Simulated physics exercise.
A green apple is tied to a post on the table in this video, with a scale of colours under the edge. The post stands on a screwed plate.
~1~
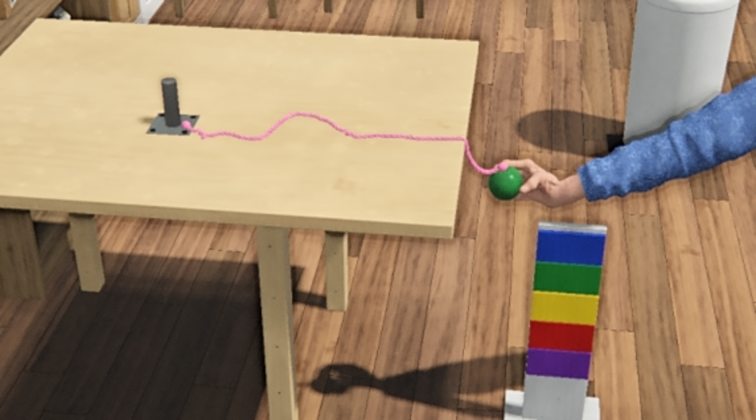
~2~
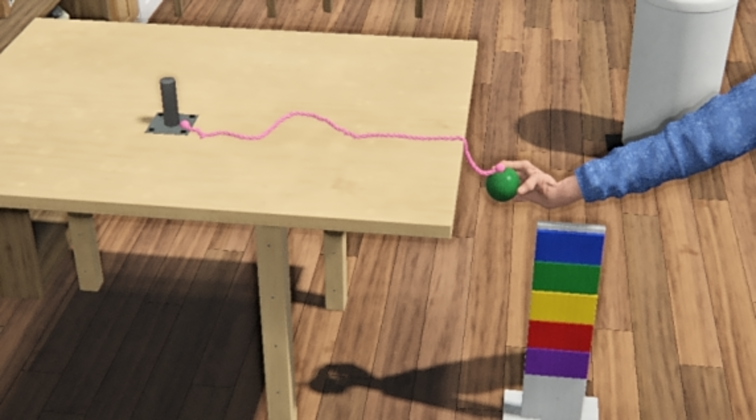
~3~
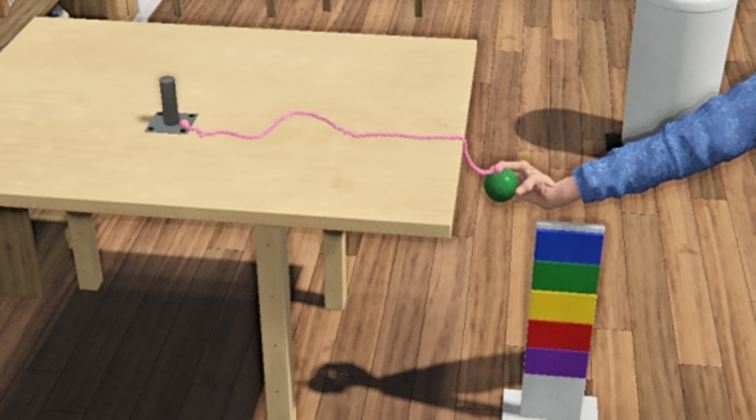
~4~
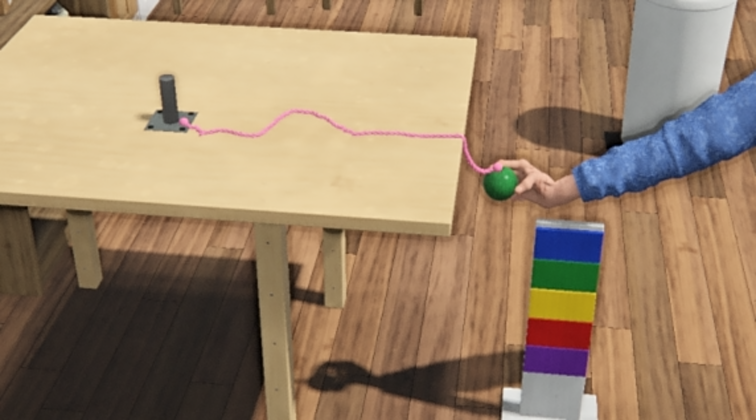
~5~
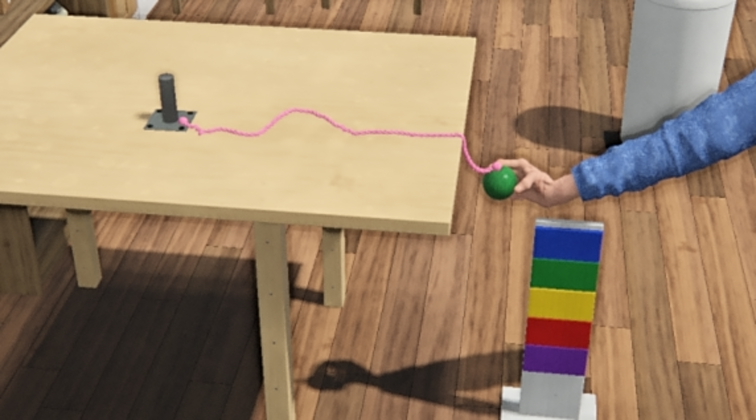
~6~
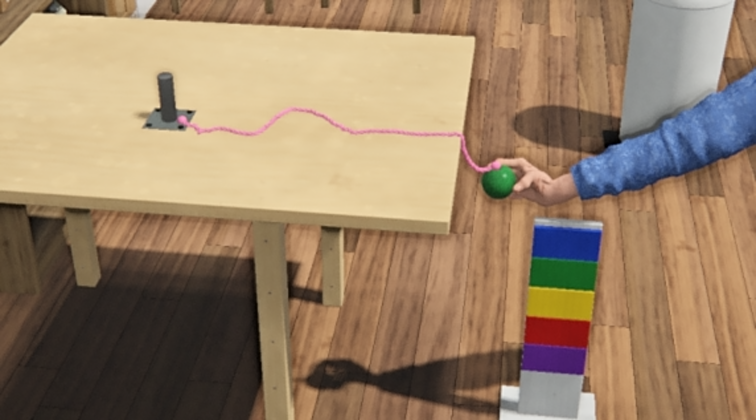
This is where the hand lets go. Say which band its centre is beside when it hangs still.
Its centre is beside the green band.
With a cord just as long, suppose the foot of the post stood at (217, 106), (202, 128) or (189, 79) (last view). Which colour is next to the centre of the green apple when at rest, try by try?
Going case by case, it's yellow, yellow and finally green.
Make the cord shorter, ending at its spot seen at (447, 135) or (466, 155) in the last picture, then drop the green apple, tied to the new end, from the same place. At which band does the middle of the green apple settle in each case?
Cut one gives none, it hangs higher; cut two gives blue.
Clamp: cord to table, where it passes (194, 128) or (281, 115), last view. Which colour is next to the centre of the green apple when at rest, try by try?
Results, in sequence: Green / blue.
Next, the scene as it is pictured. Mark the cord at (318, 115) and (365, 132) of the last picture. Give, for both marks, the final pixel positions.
They end up at (376, 128) and (444, 131).
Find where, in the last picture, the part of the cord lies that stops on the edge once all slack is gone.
It's the piece you see at (383, 132).
Soon after, apple near (421, 253); level with green.
After that, apple near (465, 270); level with green.
In the end, apple near (463, 271); level with green. Its middle rests at the green band.
